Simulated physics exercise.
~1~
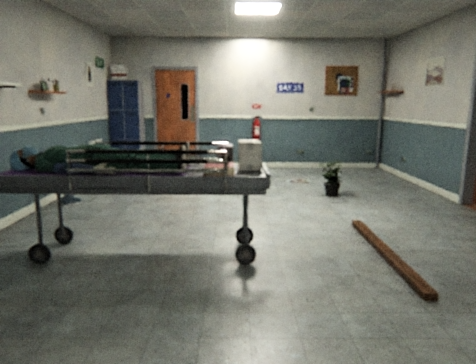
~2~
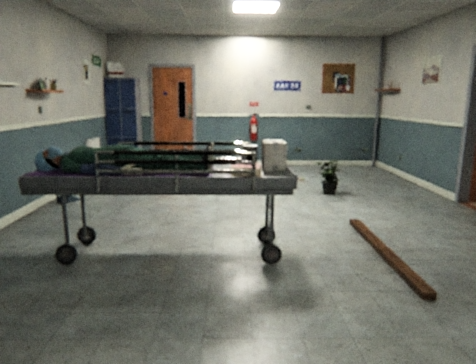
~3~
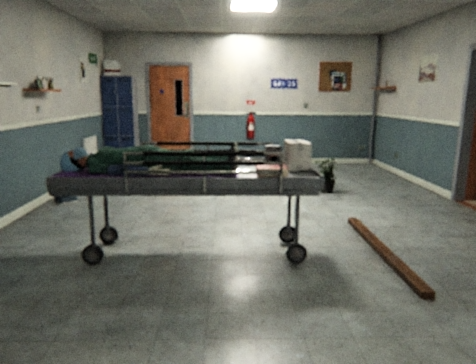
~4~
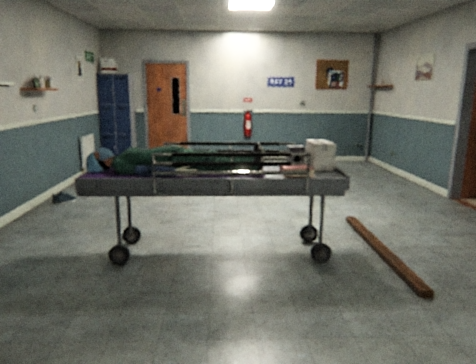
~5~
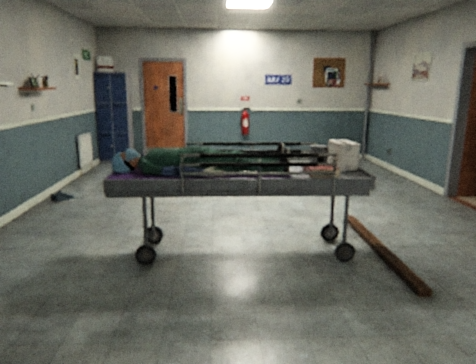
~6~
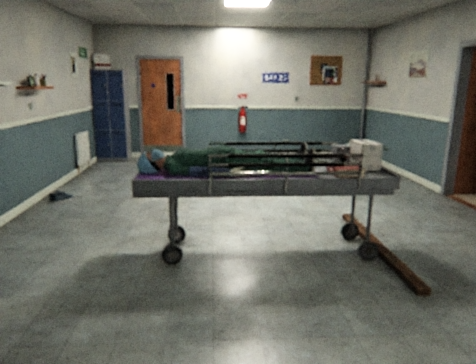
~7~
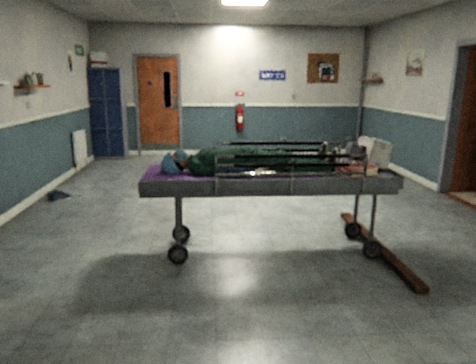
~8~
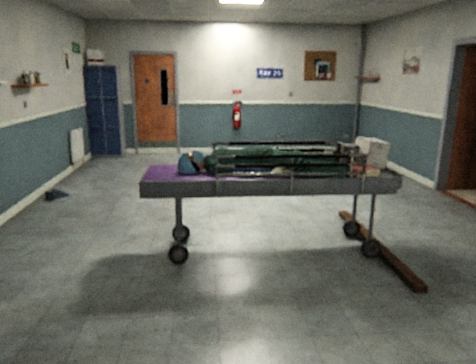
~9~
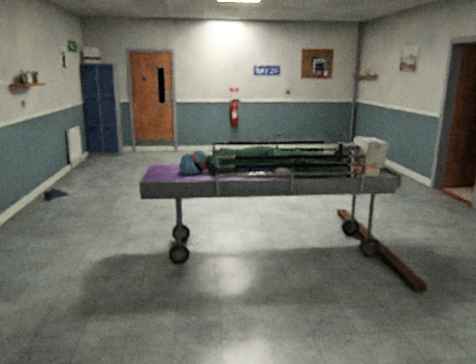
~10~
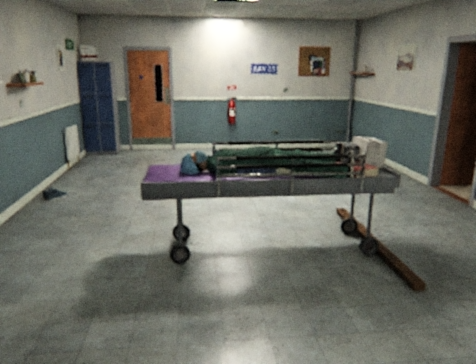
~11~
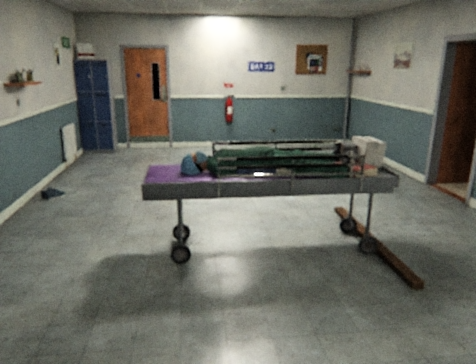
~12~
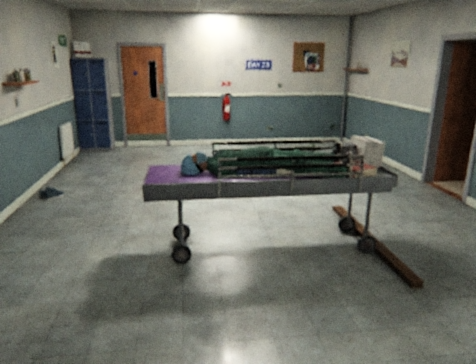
A hospital-like room with blue and white walls, an orange door and a blue locker is seen from the side, the view drifting slightly sideways. A grey trolley on black wheels carries a limp person in green lying on their back, head at the left, with a white holdall and other small items near the feet. It rolls right, feet first, towards a long brown sill on the floor. The wheels meet the sill and the trolley stops abruptly, staying level. The person slides a little further right, baring purple sheet behind the head, then lies still, with the white holdall still aboard.
